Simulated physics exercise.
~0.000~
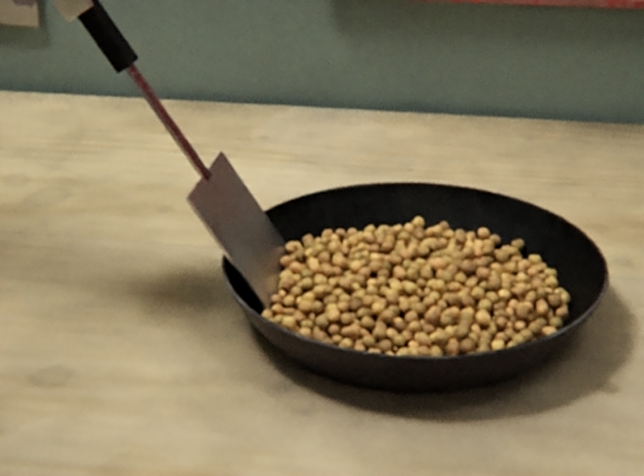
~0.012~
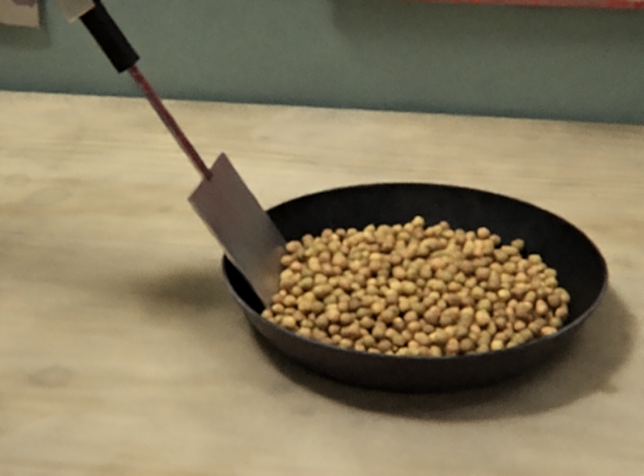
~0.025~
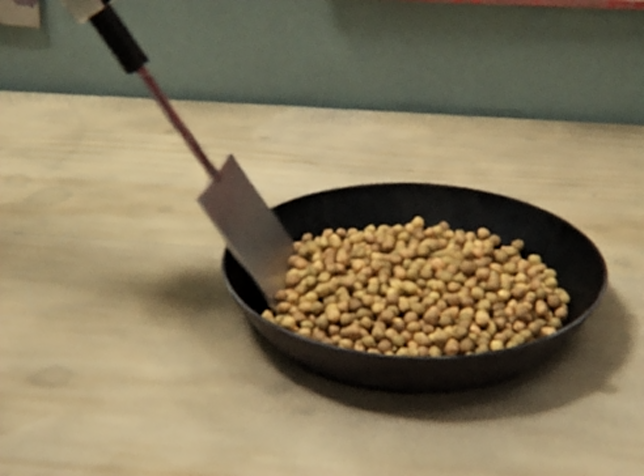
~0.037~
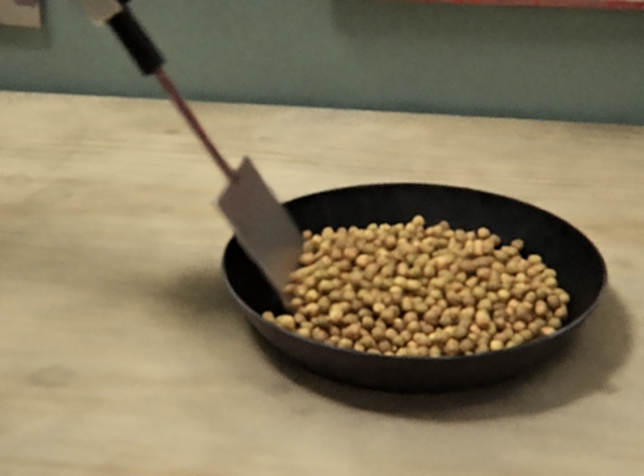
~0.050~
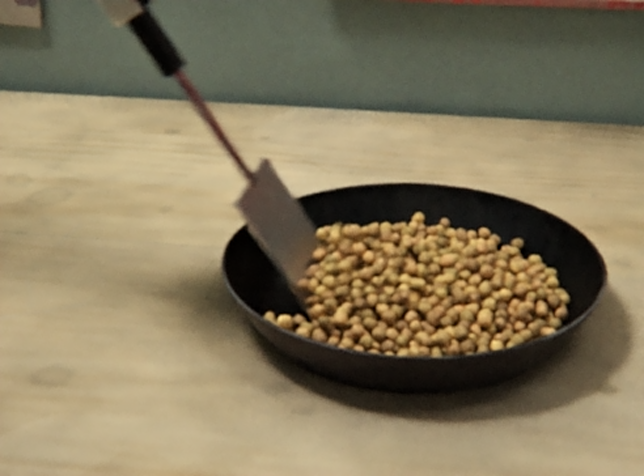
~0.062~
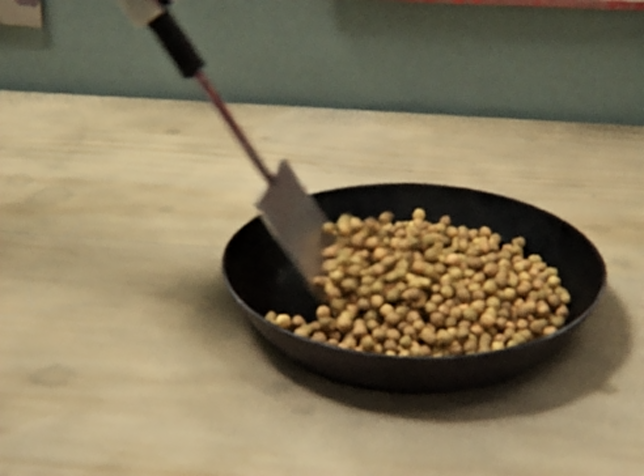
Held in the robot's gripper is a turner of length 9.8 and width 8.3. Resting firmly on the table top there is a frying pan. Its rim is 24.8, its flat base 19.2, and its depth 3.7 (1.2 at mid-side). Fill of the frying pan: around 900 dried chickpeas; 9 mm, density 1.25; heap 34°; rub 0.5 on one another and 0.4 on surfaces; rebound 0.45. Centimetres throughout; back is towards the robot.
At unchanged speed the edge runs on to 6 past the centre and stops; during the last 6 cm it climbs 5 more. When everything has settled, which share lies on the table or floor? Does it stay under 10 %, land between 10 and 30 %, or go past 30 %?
It lands between 10 and 30 %.
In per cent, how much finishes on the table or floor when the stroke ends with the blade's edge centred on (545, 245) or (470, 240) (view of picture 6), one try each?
Roughly 20 and 10 per cent.
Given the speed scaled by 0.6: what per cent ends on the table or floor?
5 %.
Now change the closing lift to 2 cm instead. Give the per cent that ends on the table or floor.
It comes to around 15 percent.
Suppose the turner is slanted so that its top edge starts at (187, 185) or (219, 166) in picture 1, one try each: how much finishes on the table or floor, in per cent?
Some 15 and 15 per cent.
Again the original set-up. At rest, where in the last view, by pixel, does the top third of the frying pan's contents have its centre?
I'd say around pixel (518, 281).
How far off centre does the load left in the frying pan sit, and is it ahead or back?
Ahead, by around 3.5 cm.
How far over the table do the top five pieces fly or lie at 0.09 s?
Height: Approx. 6 cm.
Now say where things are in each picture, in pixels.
Turner top edge at (204, 173), sloping 57°; upper third of the load around (400, 281), from x 265 to 565, top at y 225; 900 in the frying pan, in the first picture.
Turner top edge at (206, 174), sloping 57°; upper third of the load around (400, 281), from x 265 to 565, top at y 225, in the second picture.
Turner top edge at (214, 175), sloping 57°; upper third of the load around (399, 280), from x 270 to 565, top at y 225, in the third picture.
Turner top edge at (231, 177), sloping 57°; upper third of the load around (396, 277), from x 270 to 565, top at y 225, in the fourth picture.
Turner top edge at (250, 179), sloping 57°; upper third of the load around (402, 275), from x 270 to 565, top at y 220, in the fifth picture.
Turner top edge at (270, 180), sloping 57°; upper third of the load around (407, 273), from x 270 to 565, top at y 215; 900 in the frying pan, in the sixth picture.
After 0.09 s, sloping 57°, highest piece 6 above the table; 900 in the frying pan.
After 0.12 s, sloping 57°, highest piece 7 above the table; 900 in the frying pan.
After 0.34 s, sloping 57°, highest piece 4 above the table; 748 in the frying pan, 152 on the table or floor.
After 1.39 s, sloping 57°, highest piece 4 above the table; 748 in the frying pan, 152 on the table or floor.
At rest, 748 in the frying pan, 152 on the table or floor. That is 17 % on the table or floor.
